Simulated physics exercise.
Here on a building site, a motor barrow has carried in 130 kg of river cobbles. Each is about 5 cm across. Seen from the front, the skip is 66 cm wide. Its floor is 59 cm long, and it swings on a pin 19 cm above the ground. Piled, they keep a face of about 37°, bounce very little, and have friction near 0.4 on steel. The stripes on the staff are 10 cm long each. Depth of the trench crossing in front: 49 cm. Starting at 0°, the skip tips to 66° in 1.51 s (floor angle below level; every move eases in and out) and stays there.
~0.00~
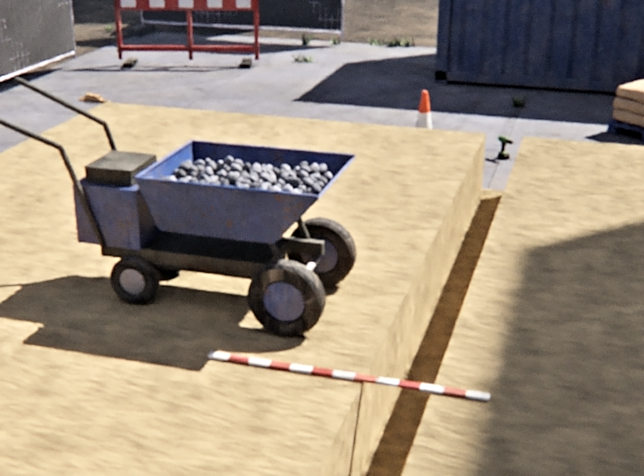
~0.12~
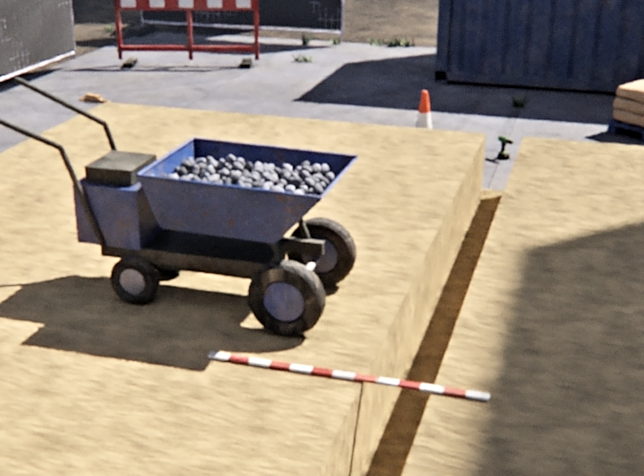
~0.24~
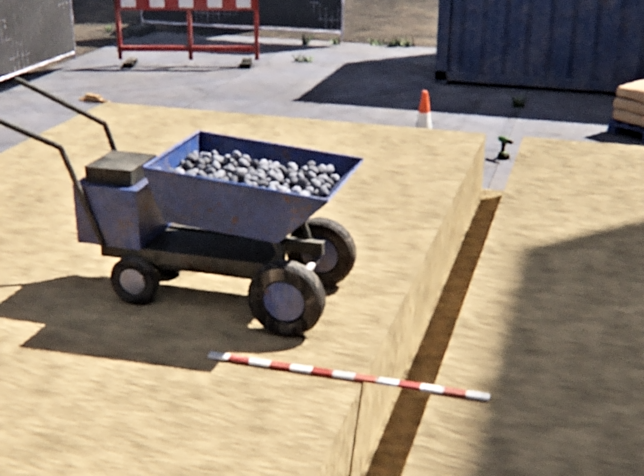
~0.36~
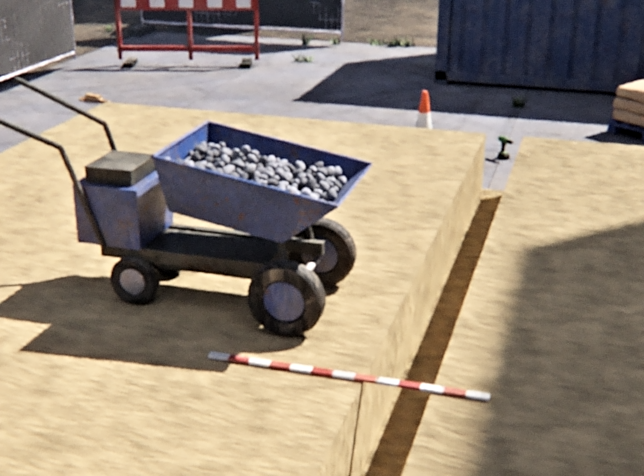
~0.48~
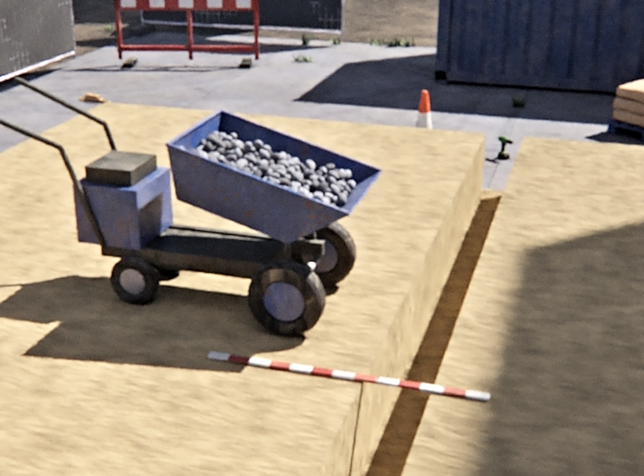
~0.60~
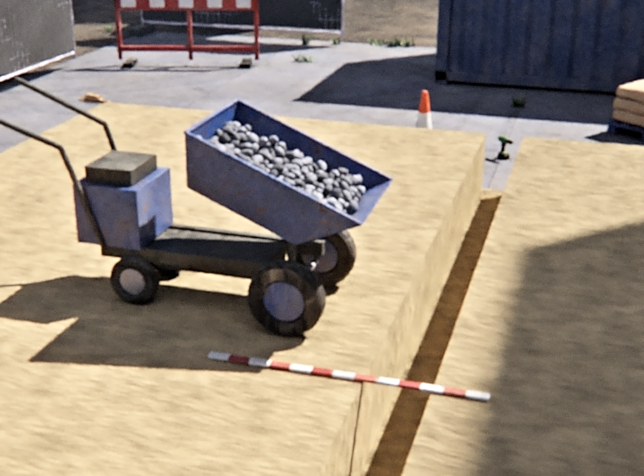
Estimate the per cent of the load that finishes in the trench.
Roughly 60 percent.
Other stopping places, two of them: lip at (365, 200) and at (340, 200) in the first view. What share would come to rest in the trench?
First some 15, then 35 per cent.
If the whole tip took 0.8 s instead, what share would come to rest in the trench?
It would come to roughly 45 per cent.
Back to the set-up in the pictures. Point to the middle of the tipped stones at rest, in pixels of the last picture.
(443, 388).
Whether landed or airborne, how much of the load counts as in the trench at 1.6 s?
Around 25 per cent of it.
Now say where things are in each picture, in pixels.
In the first picture, the skip is at 0°, its lip at (319, 197); the top of the load is at (277, 169).
In the second picture, lip at (321, 198), floor tilted 1°, highest stones at (274, 168); the stones move at 0.2 m/s on average.
In the third picture, lip at (328, 201), floor tilted 4°, highest stones at (234, 161); the stones move at 0.3 m/s on average.
In the fourth picture, the skip is at 9°, its lip at (337, 207); the top of the load is at (223, 152); the stones move at 0.5 m/s on average.
In the fifth picture, the skip is at 16°, its lip at (349, 214); the top of the load is at (224, 143); the stones move at 0.5 m/s on average.
In the sixth picture, lip at (361, 225), floor tilted 23°, highest stones at (231, 133); the stones move at 0.6 m/s on average.
After 1.1 s the floor is at 56°; 100 % in the skip; the foremost stones are at (414, 252).
After 1.6 s the floor is at 66°; 58 % in the skip, 23 % in the trench, 18 % past the trench; the foremost stones are at (511, 333).
After 2.0 s the floor is at 66°; 26 % in the skip, 35 % in the trench, 38 % past the trench; the foremost stones are at (595, 351).
After 3.9 s the floor is at 66°; 0 % in the skip, 60 % in the trench, 40 % past the trench; the foremost stones are past the picture's edge.
